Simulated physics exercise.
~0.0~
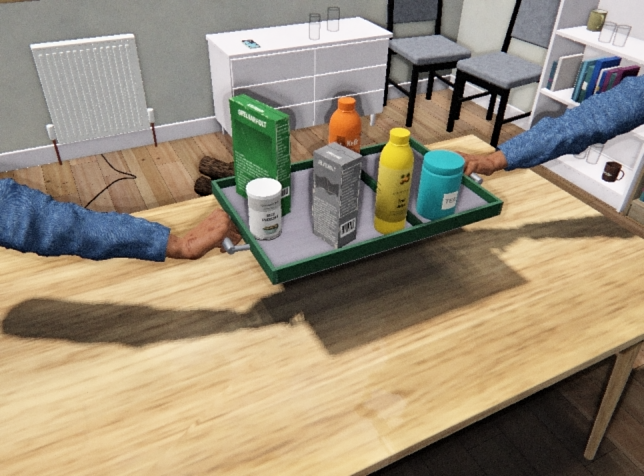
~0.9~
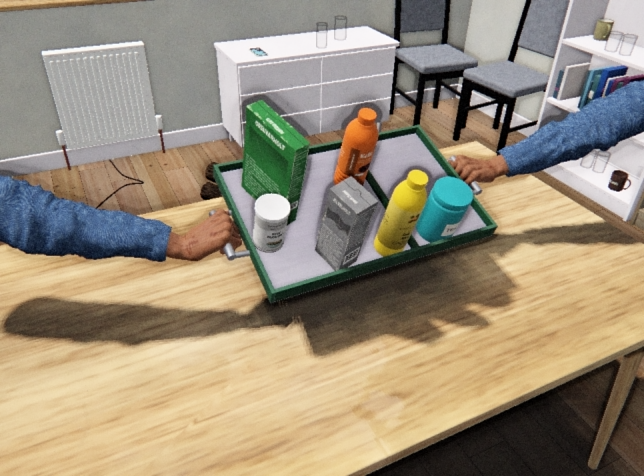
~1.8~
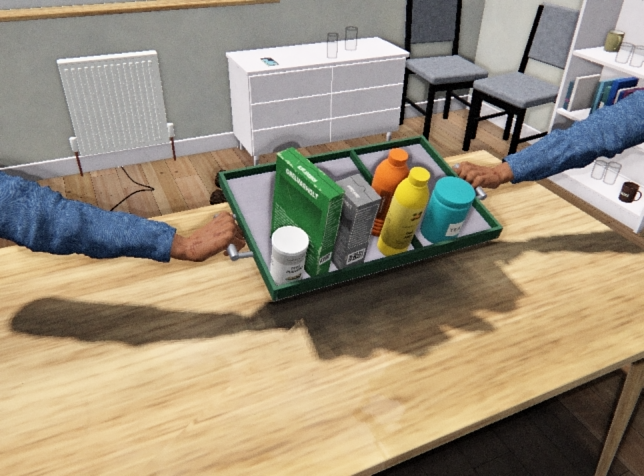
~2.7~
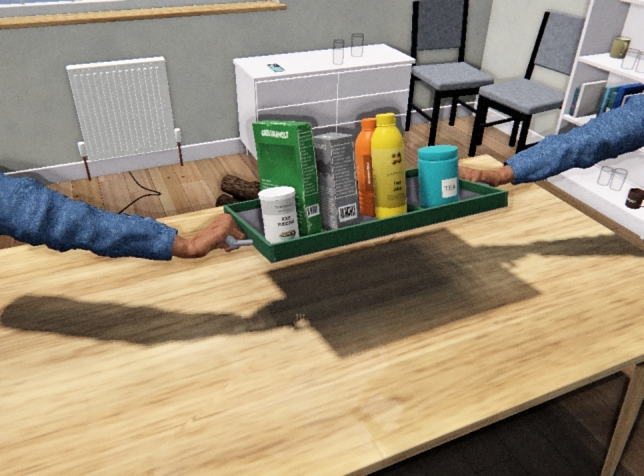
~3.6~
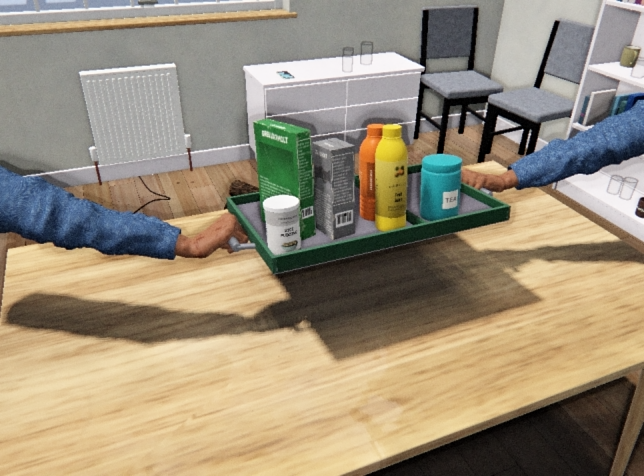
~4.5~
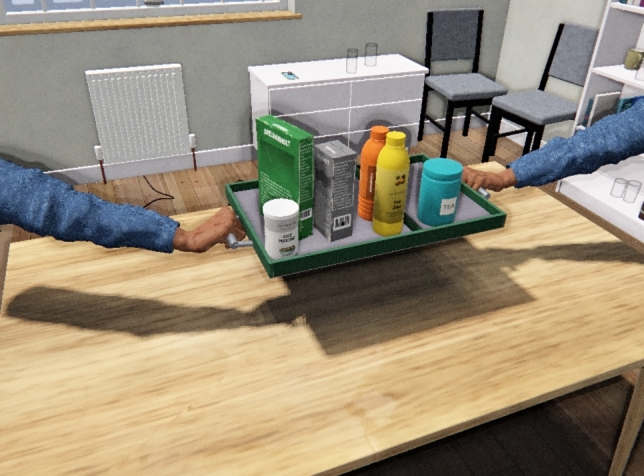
In a room with a radiator, a white chest of drawers and dark chairs, two hands hold a green-rimmed tray above a wooden table. Six items stand on it, a green packet, white tin, grey carton, orange bottle, yellow bottle and turquoise jar. The hands tip the tray towards the near side, and the items lean with it. The packet, orange bottle and tin slide nearer the front. The tray then swings the other way, its far edge dipping, before returning to level. At the end, all six items are upright, the packet still standing behind the tin.
